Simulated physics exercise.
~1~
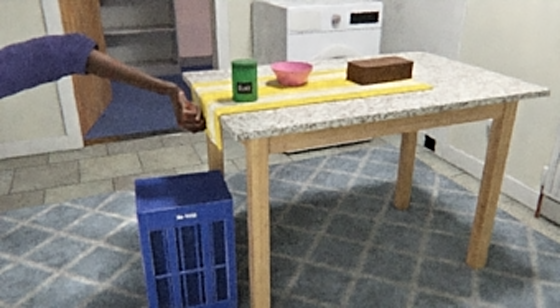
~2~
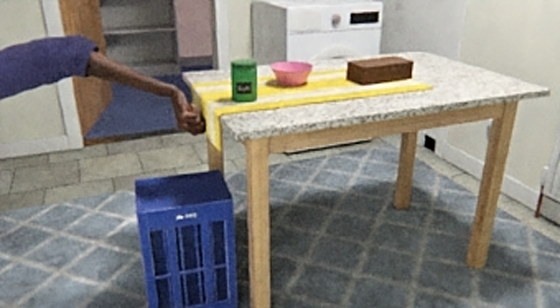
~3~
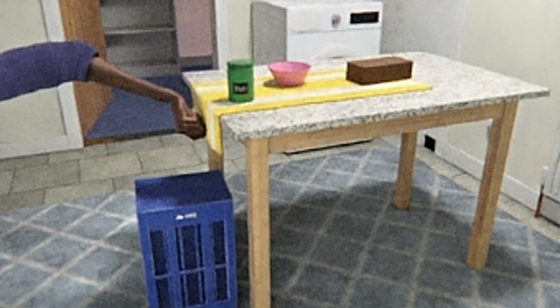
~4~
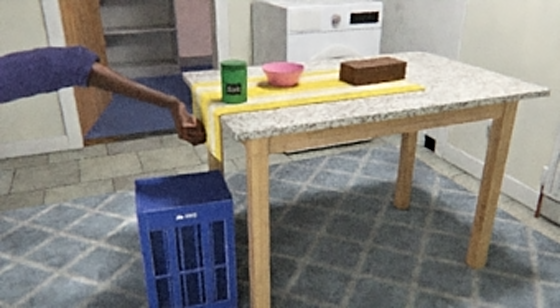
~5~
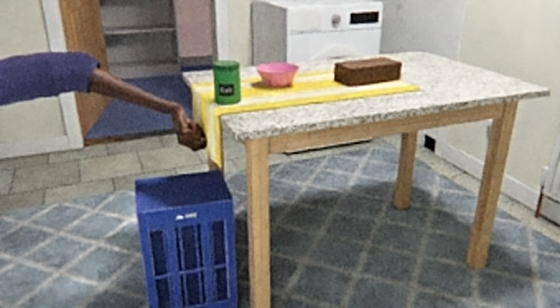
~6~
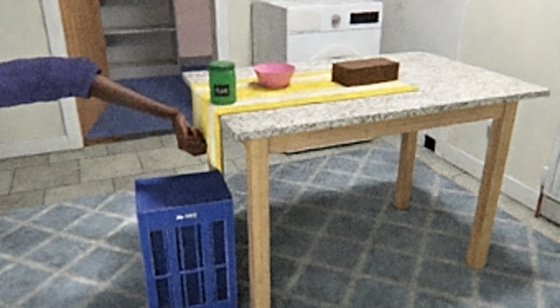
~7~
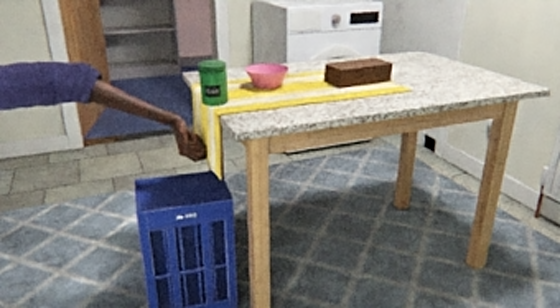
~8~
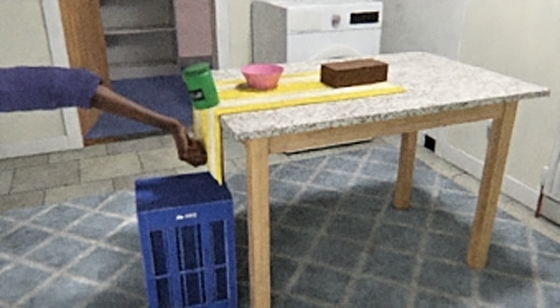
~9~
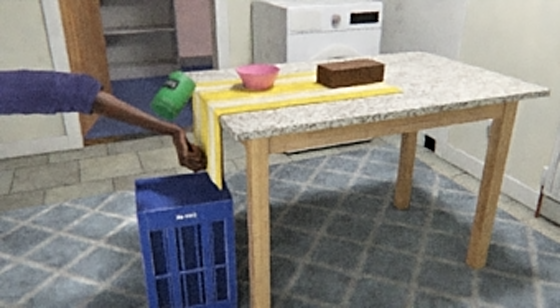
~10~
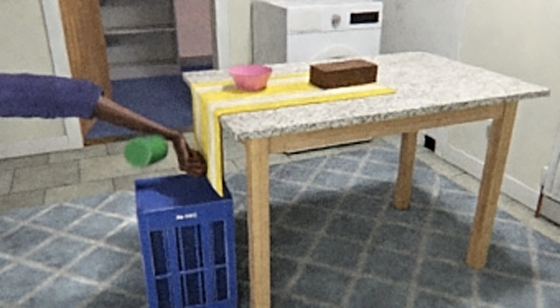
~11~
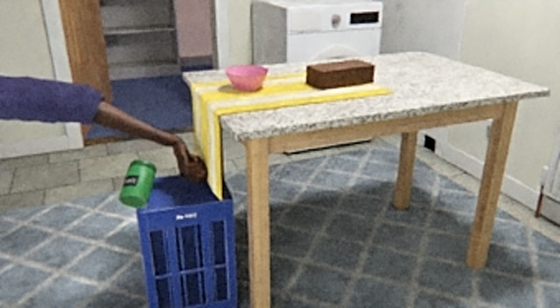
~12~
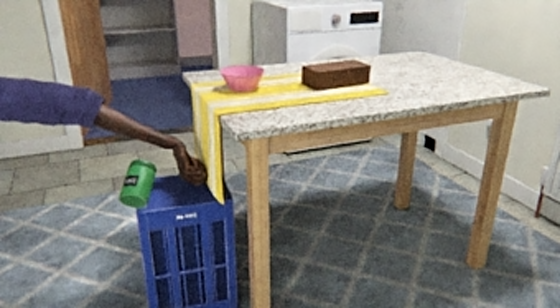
A yellow striped hand towel lies along the left part of a speckled table with wooden legs, seen from the side in a room with a white appliance behind. On it stand a green jar at the left, a pink bowl and a brown brick, and a blue crate sits on the floor below. A dark-sleeved arm reaches in from the left and draws the towel's hem down toward the crate, carrying all three leftward. The jar tips over the edge and falls, coming to rest leaning beside the crate. The bowl and brick stay on the table, the hand still at the hem.
